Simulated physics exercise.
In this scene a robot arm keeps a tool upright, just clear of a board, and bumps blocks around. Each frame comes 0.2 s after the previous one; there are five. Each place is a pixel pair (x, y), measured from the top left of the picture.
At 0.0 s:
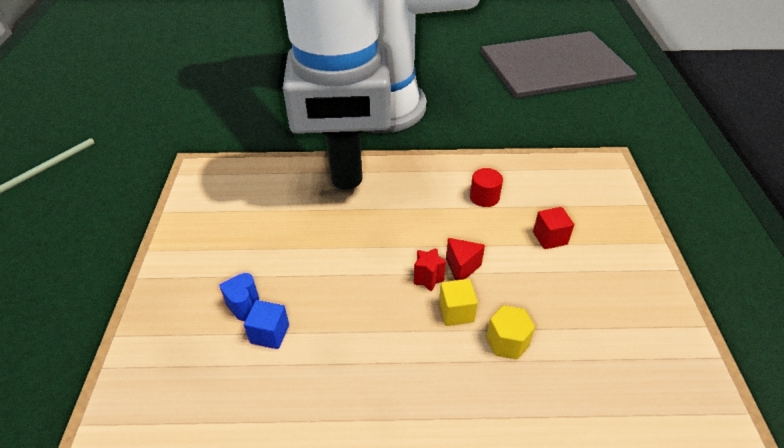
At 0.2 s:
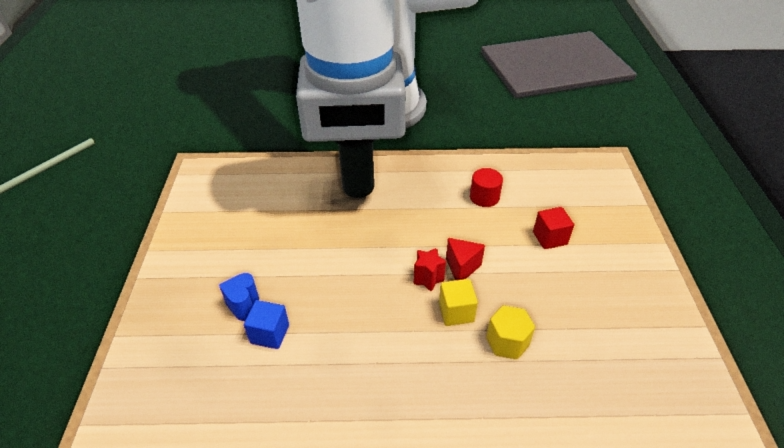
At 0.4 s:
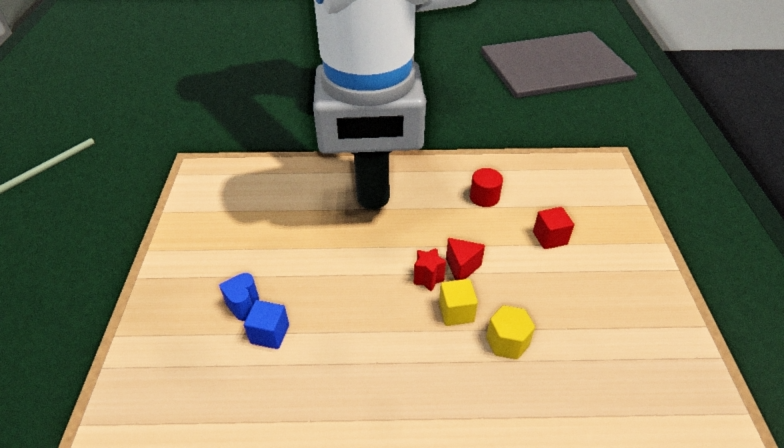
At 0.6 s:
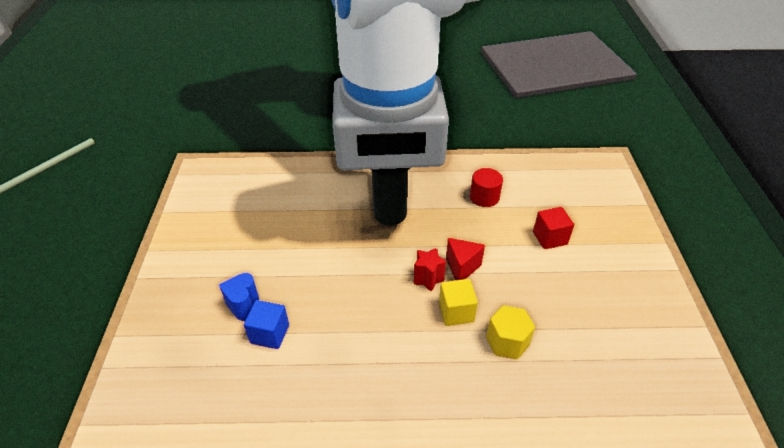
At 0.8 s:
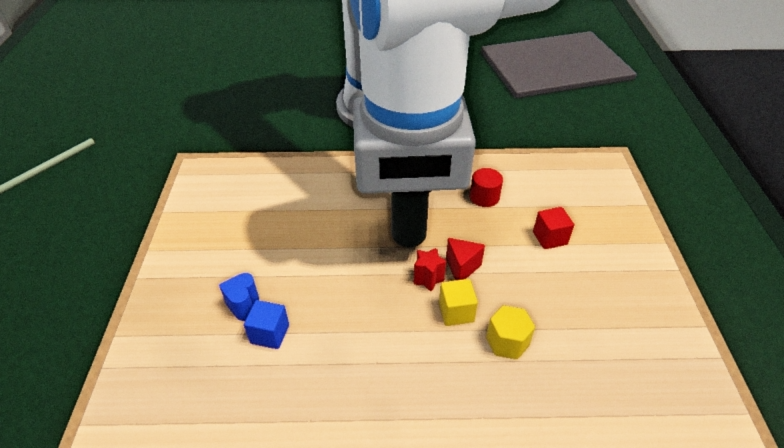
A white robot arm with a black tip moved slowly down and to the right over a wooden board, drawing close to a red star, while the red, yellow and blue blocks all stayed still.
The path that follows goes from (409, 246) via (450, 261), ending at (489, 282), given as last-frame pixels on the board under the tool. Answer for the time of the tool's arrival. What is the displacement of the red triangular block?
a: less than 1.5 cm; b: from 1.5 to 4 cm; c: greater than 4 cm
c (greater than 4 cm)
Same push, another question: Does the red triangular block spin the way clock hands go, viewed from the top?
Yes, I think so.
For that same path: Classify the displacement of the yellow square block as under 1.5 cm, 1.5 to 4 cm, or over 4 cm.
It will move less than 1.5 cm.
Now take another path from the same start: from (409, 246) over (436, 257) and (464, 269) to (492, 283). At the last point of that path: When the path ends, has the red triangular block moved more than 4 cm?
Final answer: Yes.
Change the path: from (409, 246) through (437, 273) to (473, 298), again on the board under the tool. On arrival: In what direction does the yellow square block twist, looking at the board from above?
Looking down, my answer is that the yellow square block rotates anticlockwise.
The first path, step by step. Halfway along, tool (452, 251); red star (433, 261), turned 35° clockwise; red triangular block (480, 256), turned 35° clockwise.
At the end, tool (491, 272); red star (433, 261), turned 35° clockwise; yellow square block in place; red triangular block (518, 281), turned 65° clockwise.
